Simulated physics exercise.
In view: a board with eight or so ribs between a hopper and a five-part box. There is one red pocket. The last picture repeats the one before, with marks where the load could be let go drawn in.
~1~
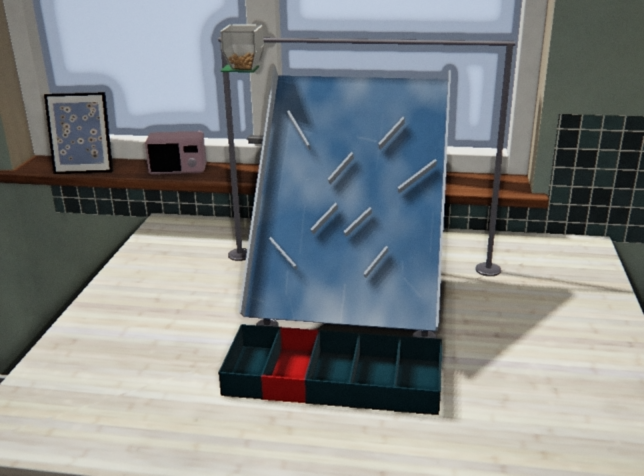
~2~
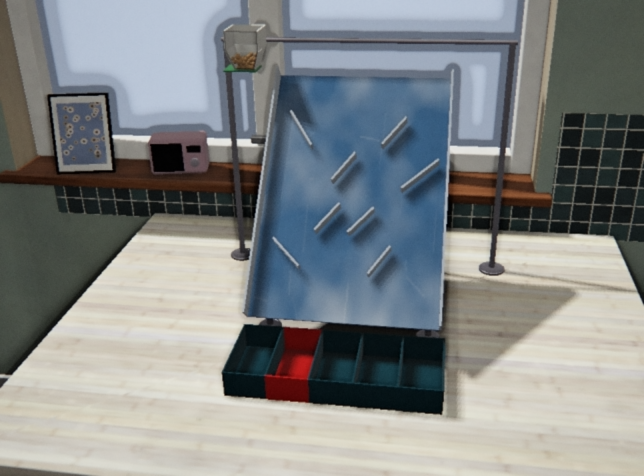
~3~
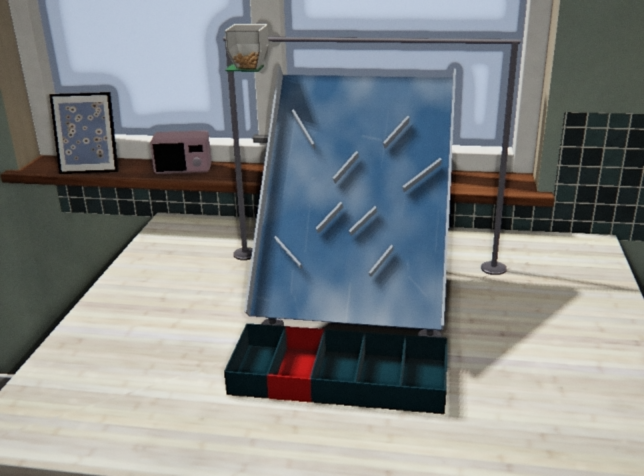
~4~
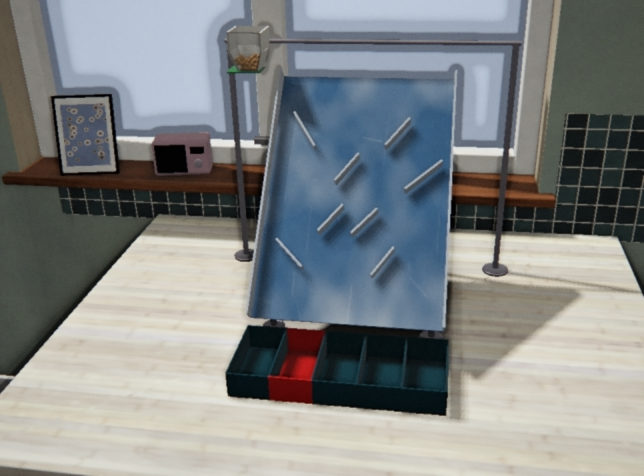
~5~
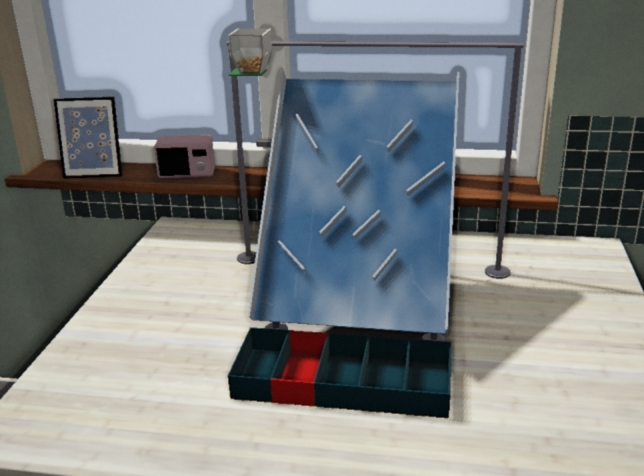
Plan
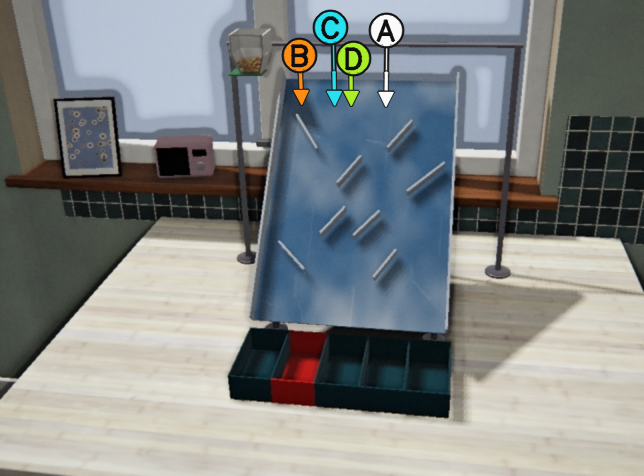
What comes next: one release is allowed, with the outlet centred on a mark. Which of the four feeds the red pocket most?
A works best here.
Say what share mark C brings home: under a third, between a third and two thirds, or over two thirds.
Mark C gives under a third.
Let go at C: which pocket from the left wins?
It is the third one.
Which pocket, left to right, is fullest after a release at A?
The second.
On the marked copy, mark A meets the board at (386, 101); mark B meets the board at (301, 99); mark C meets the board at (334, 100); mark D meets the board at (351, 100).
With A, about half in the red pocket, about a quarter in other pockets, about a quarter outside the box.
With B, a small part in the red pocket, most in other pockets, a small part outside the box.
With C, a small part in the red pocket, most in other pockets, a small part outside the box.
With D, about a quarter in the red pocket, about two thirds in other pockets, a small part outside the box.
